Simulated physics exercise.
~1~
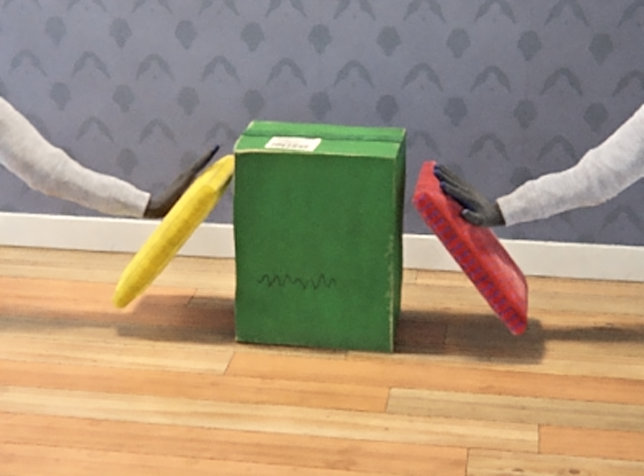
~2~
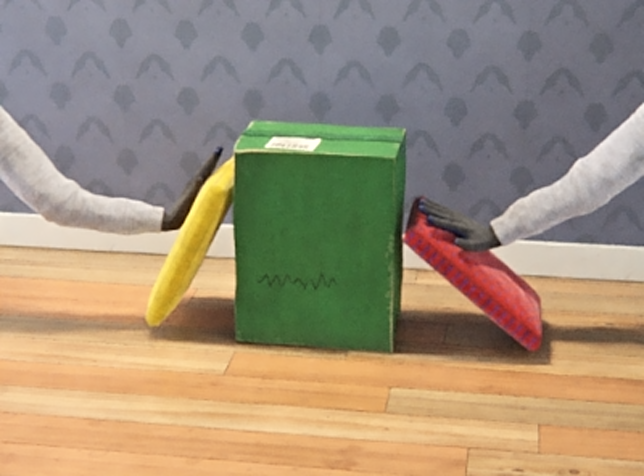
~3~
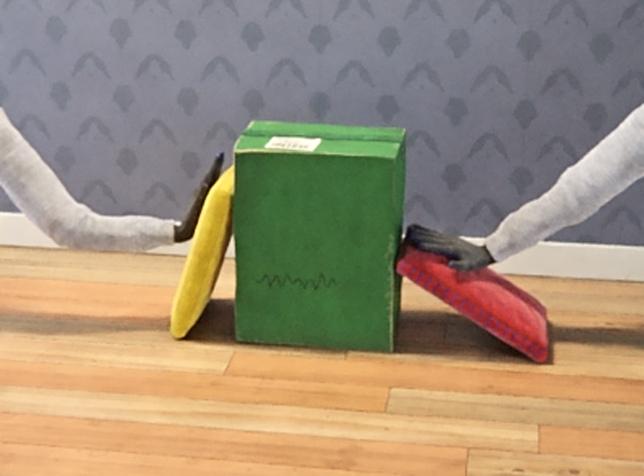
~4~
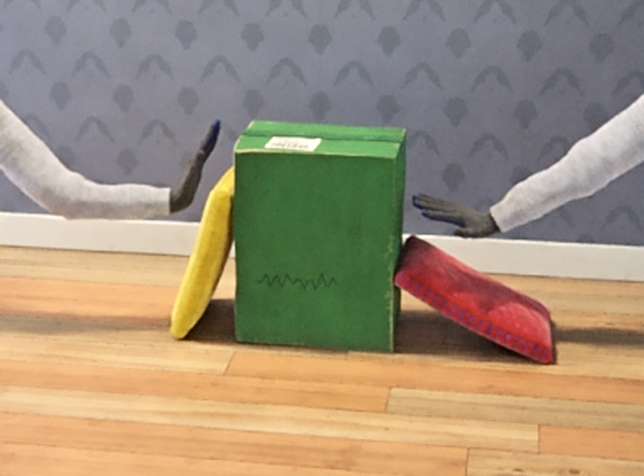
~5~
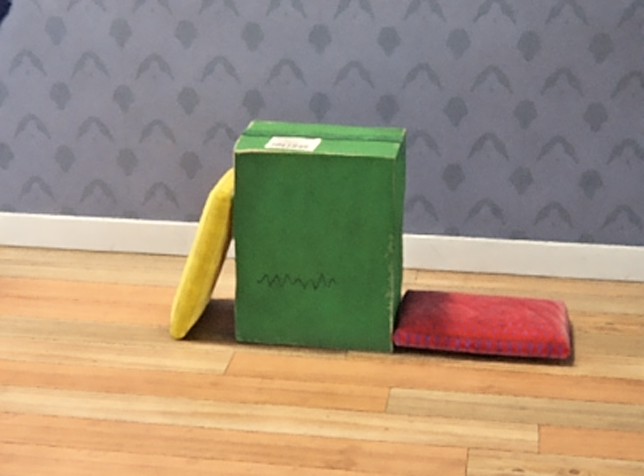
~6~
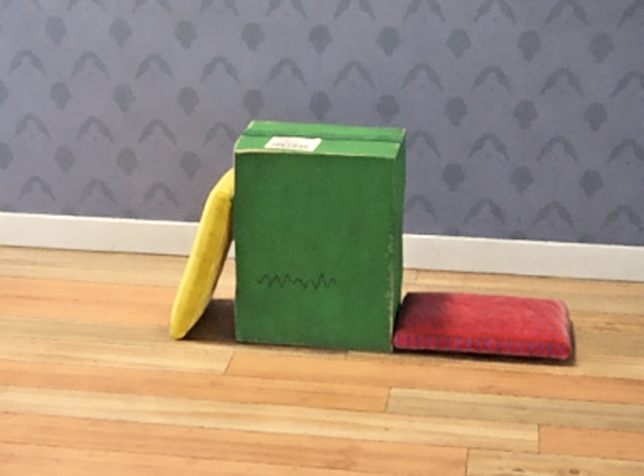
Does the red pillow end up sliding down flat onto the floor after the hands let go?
Yes, the red pillow slides down and lies flat on the floor. The yellow pillow keeps leaning against the green box.
